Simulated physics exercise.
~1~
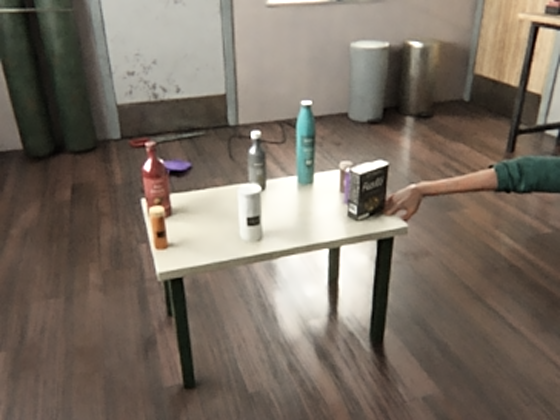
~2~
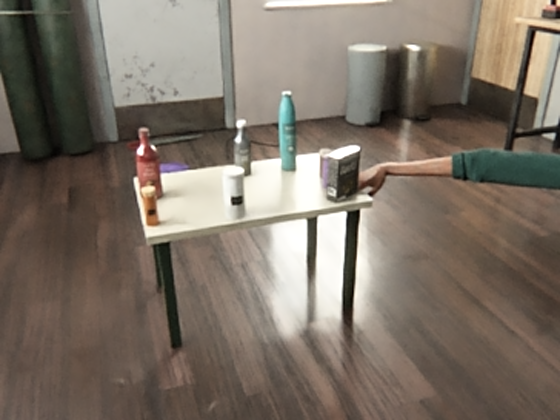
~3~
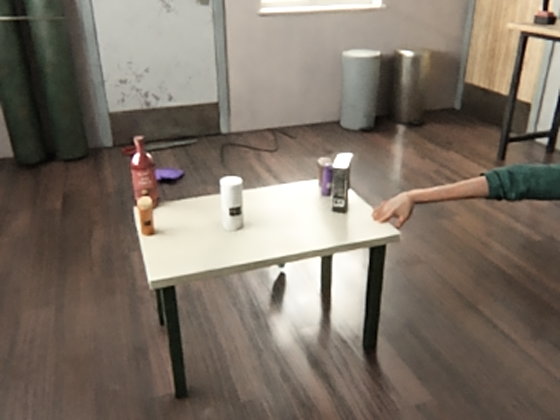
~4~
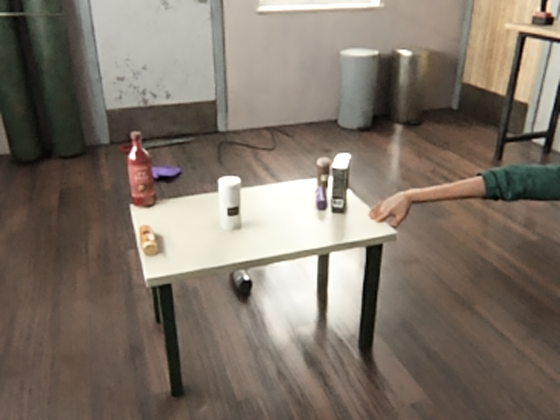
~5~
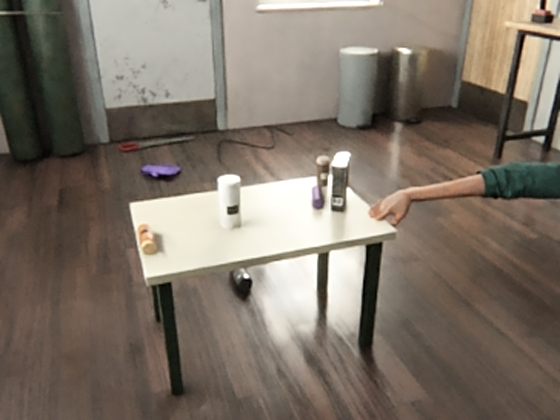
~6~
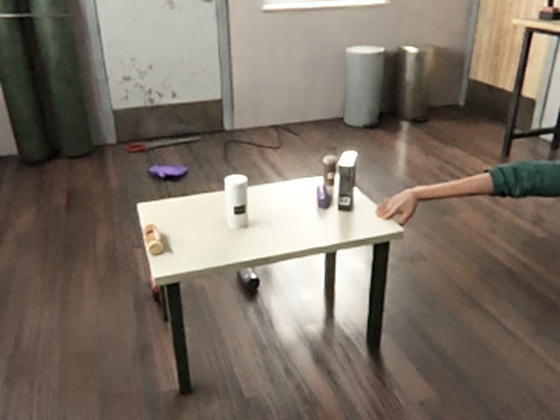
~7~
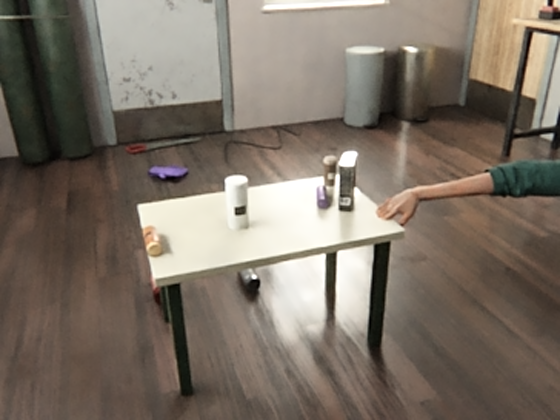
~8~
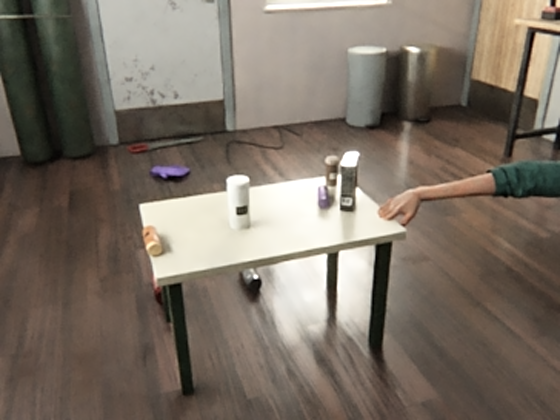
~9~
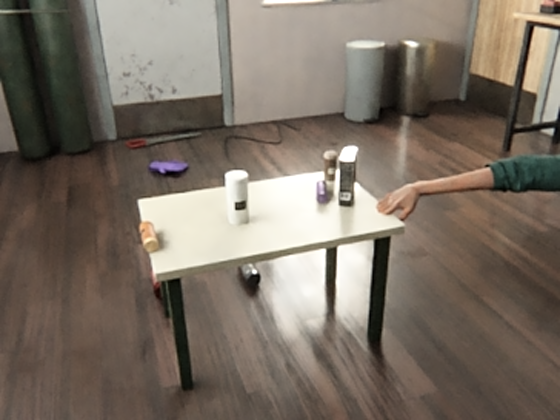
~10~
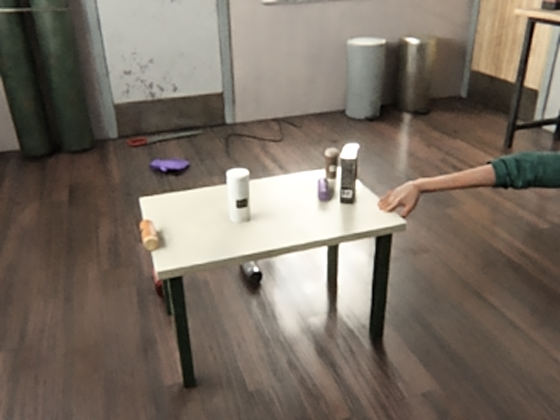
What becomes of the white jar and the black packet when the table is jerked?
Both the white jar and the black packet stay on the tabletop, still upright at the end.
